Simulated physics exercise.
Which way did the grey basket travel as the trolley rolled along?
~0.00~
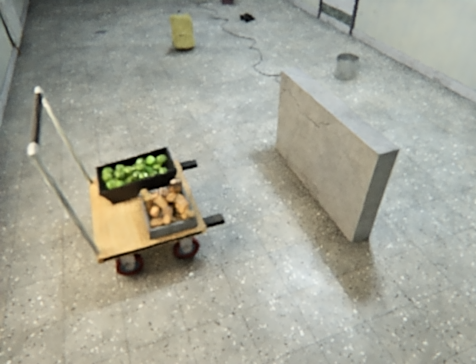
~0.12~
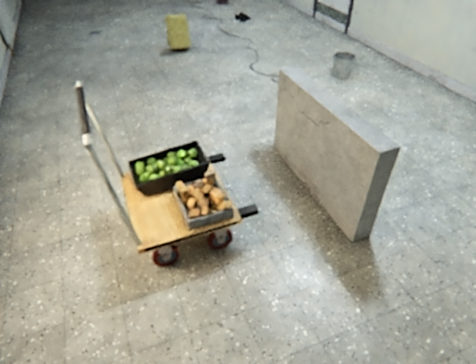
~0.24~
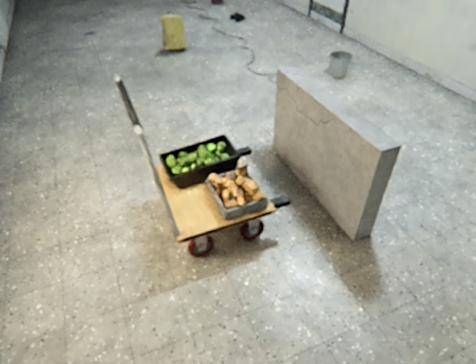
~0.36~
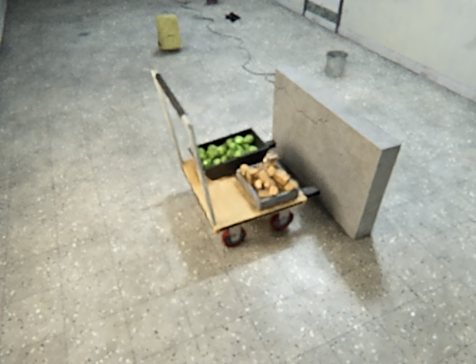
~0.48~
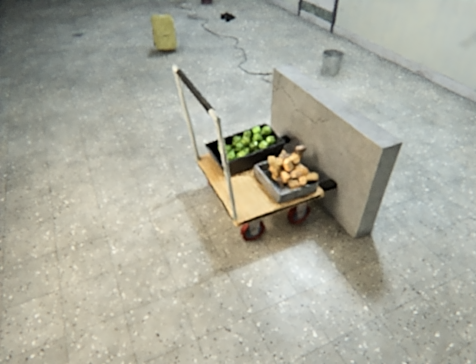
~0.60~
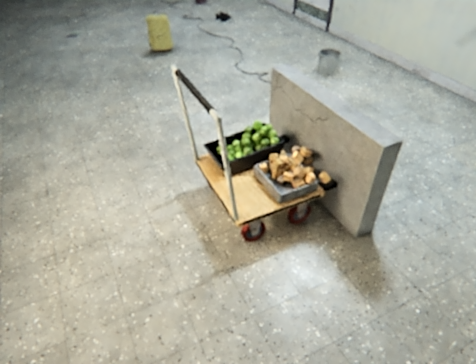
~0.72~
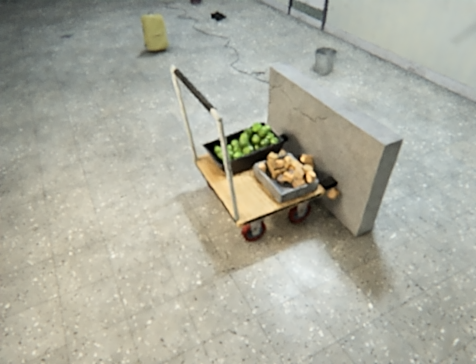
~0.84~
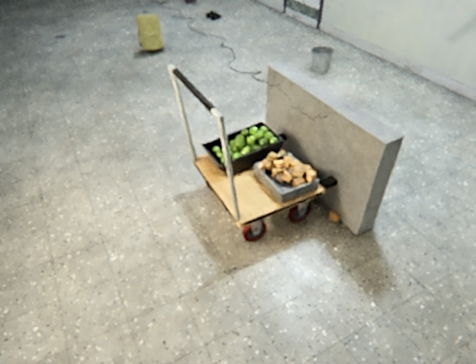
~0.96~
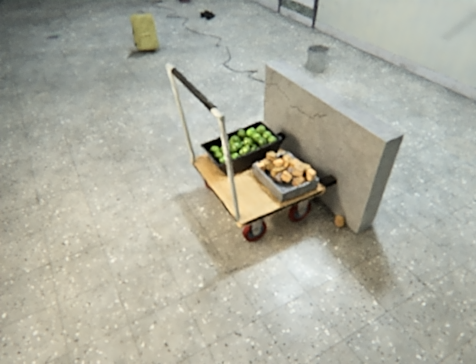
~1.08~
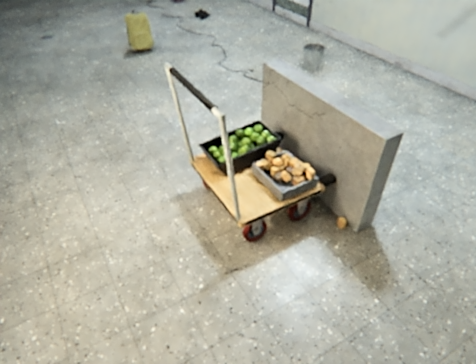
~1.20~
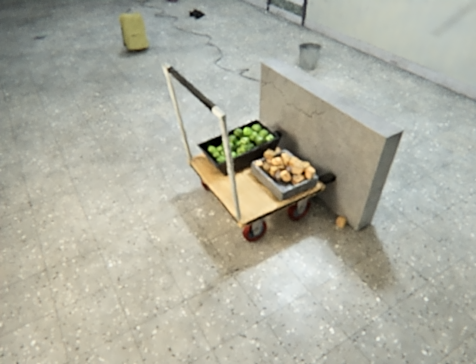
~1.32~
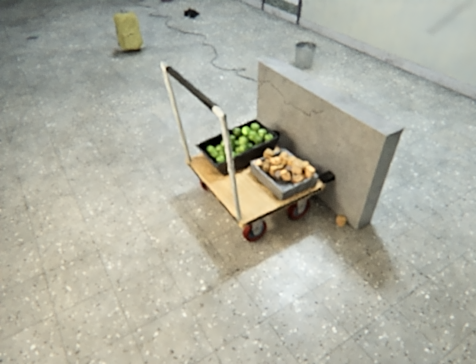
It travelled to the right, riding on the trolley until the trolley came to a stop against the low grey wall.
